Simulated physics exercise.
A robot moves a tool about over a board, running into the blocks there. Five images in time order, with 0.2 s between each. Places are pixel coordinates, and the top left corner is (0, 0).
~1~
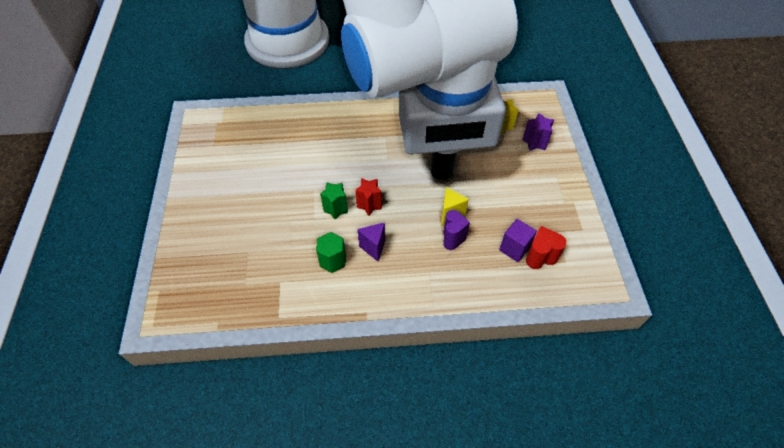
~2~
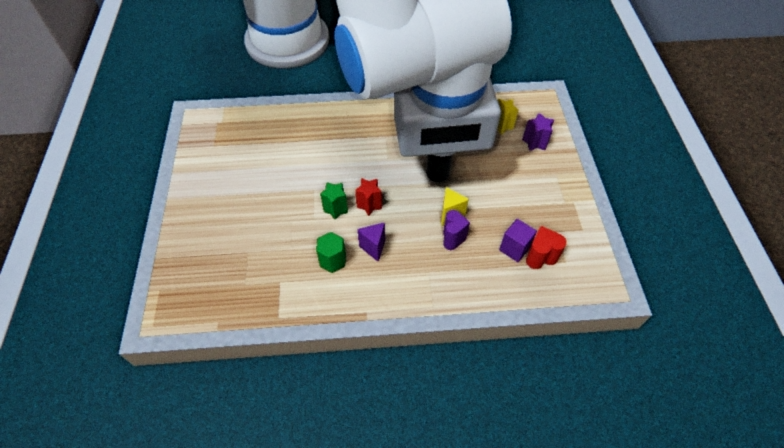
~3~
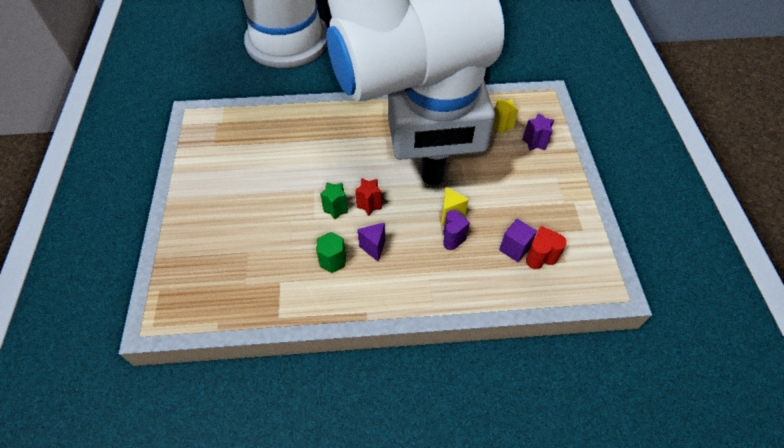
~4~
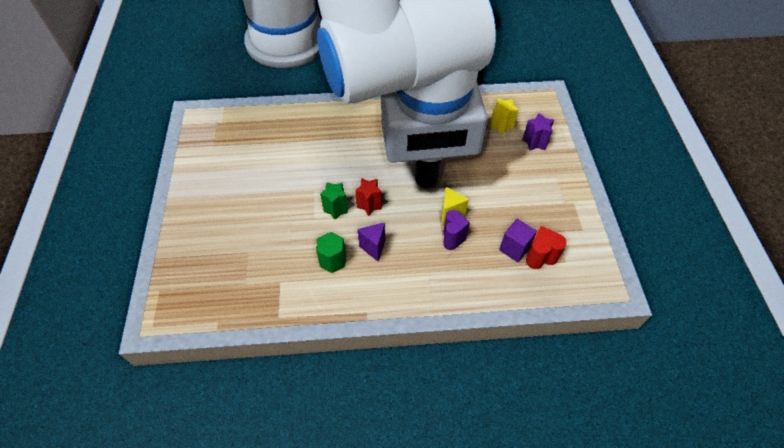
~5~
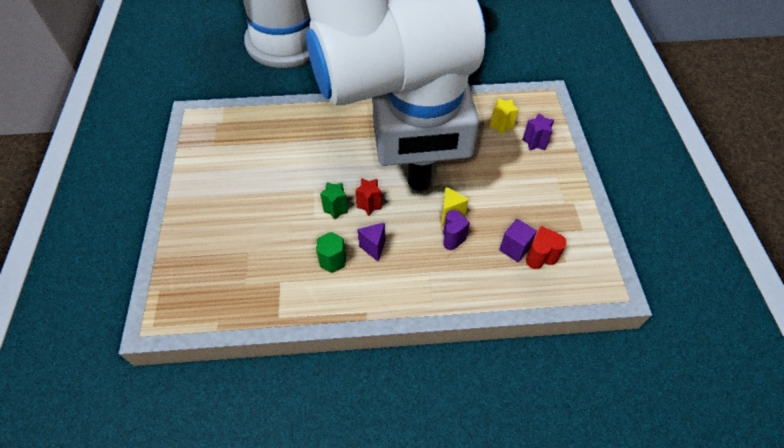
A white robot arm with blue bands moved its black-tipped tool a short way left and slightly toward the front over a wooden board, while the colourful blocks scattered there all stayed still.
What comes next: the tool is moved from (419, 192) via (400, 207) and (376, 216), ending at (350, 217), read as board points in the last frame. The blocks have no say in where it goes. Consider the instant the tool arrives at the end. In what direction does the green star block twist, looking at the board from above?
It swings round anticlockwise.
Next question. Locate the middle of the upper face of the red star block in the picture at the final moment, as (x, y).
I'd place it at (347, 182), taking the centre of its top.
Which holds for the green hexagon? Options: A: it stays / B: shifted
A: It stays.
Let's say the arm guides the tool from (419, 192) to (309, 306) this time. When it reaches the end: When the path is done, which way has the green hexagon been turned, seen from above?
From above, it looks like the green hexagon goes clockwise.
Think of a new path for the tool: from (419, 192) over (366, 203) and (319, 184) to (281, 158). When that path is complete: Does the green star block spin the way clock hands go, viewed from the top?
Yes, it checks out.
On the path given first. One third of the way, tool (400, 197); nothing pushed yet.
Two thirds of the way, tool (376, 206); red star block (358, 187), turned 50° clockwise.
At the end, tool (349, 208); green hexagon still; green star block (326, 188), turned 30° anticlockwise; red star block (347, 182), turned 100° clockwise; purple triangle still.
